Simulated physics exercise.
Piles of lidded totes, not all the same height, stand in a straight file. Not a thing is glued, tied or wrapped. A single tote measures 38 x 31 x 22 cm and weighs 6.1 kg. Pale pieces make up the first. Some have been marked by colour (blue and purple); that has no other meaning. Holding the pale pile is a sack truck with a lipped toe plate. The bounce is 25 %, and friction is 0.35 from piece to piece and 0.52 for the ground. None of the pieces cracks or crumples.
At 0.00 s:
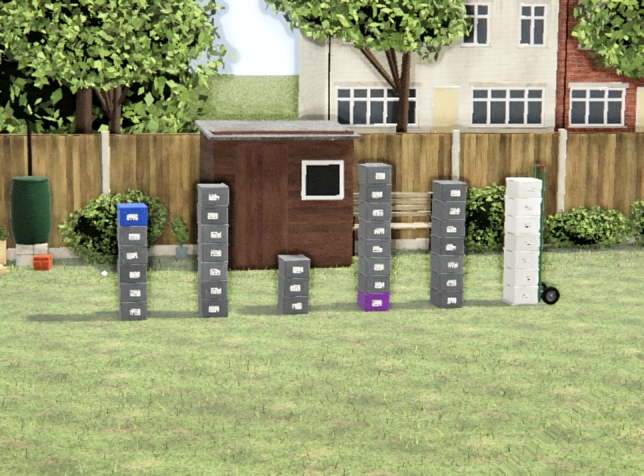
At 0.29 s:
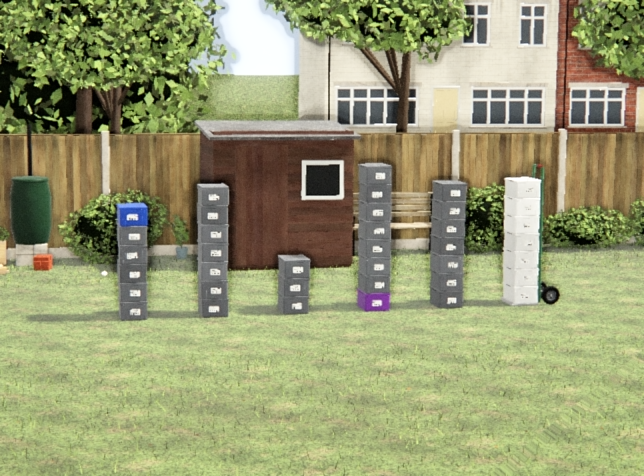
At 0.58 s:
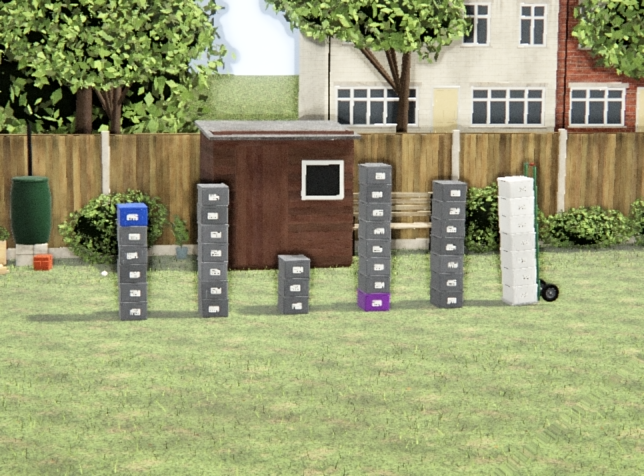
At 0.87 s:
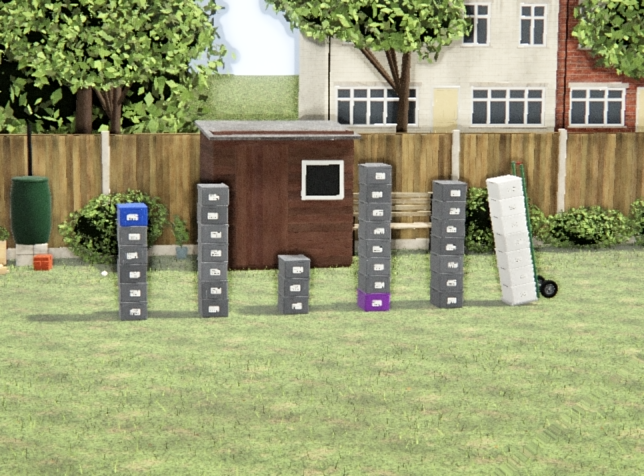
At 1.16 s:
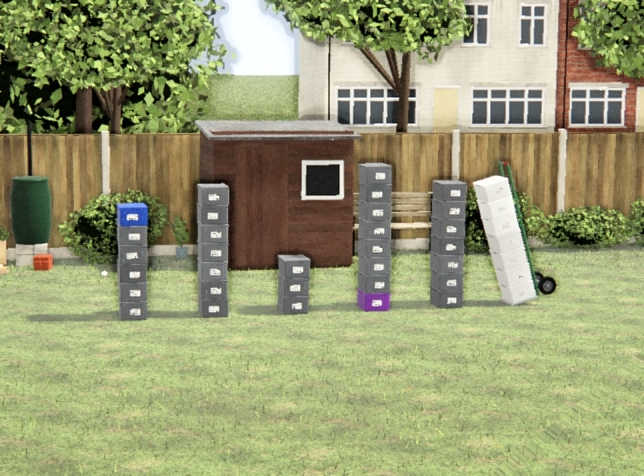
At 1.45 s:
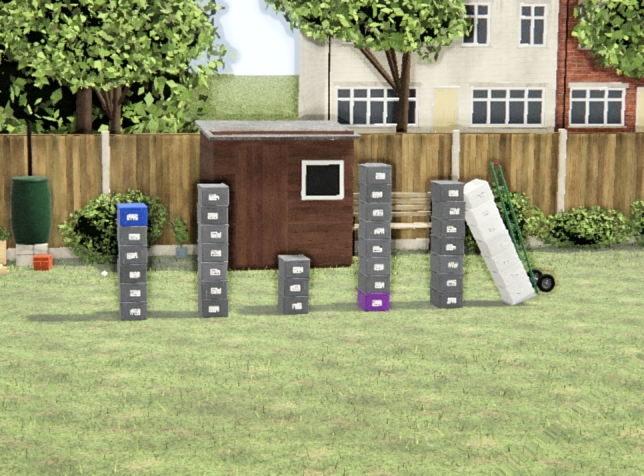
A pale stack of boxes on a green hand truck stands upright at the right end of a row of grey stacks on a lawn, then starts leaning left. The truck tilts with it, and the pale stack slants further, drawing away from the frame at the top beside the nearest grey stack.
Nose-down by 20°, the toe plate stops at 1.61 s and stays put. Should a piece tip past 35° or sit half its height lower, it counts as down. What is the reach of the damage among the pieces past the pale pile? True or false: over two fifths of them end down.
True.
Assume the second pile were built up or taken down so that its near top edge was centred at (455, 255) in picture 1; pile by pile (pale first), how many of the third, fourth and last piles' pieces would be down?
Counts down - third: 0; fourth: 0; last: 0.
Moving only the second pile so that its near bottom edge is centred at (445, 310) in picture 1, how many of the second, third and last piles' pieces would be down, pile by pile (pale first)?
Down counts: Second 7, third 8, last 5.
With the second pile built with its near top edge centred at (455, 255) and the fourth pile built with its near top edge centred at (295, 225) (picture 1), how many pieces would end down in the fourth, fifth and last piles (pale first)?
You'd get fourth 0, fifth 0 and last 0.
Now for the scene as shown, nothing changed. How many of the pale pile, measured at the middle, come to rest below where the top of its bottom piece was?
Pale pieces: 3.
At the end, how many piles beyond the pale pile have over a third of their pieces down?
Looks like 5 of them in total.
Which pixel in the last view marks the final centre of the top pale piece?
Somewhere about (381, 274).
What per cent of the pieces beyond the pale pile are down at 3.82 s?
65 %.
After 2.46 s, 7 of the pale pile down; 7 of the 31 other totes down; purple tote leaning 5°.
After 3.82 s, 7 of the pale pile down; 20 of the 31 other totes down; purple tote leaning 35°; blue tote shifted 30 mm.
At rest (5.8 s), 7 of the pale pile down; 29 of the 31 other totes down; blue tote upside down; purple tote leaning 35°. That is 94 per cent. As the last picture would show them, middles, purple tote near (364, 294).
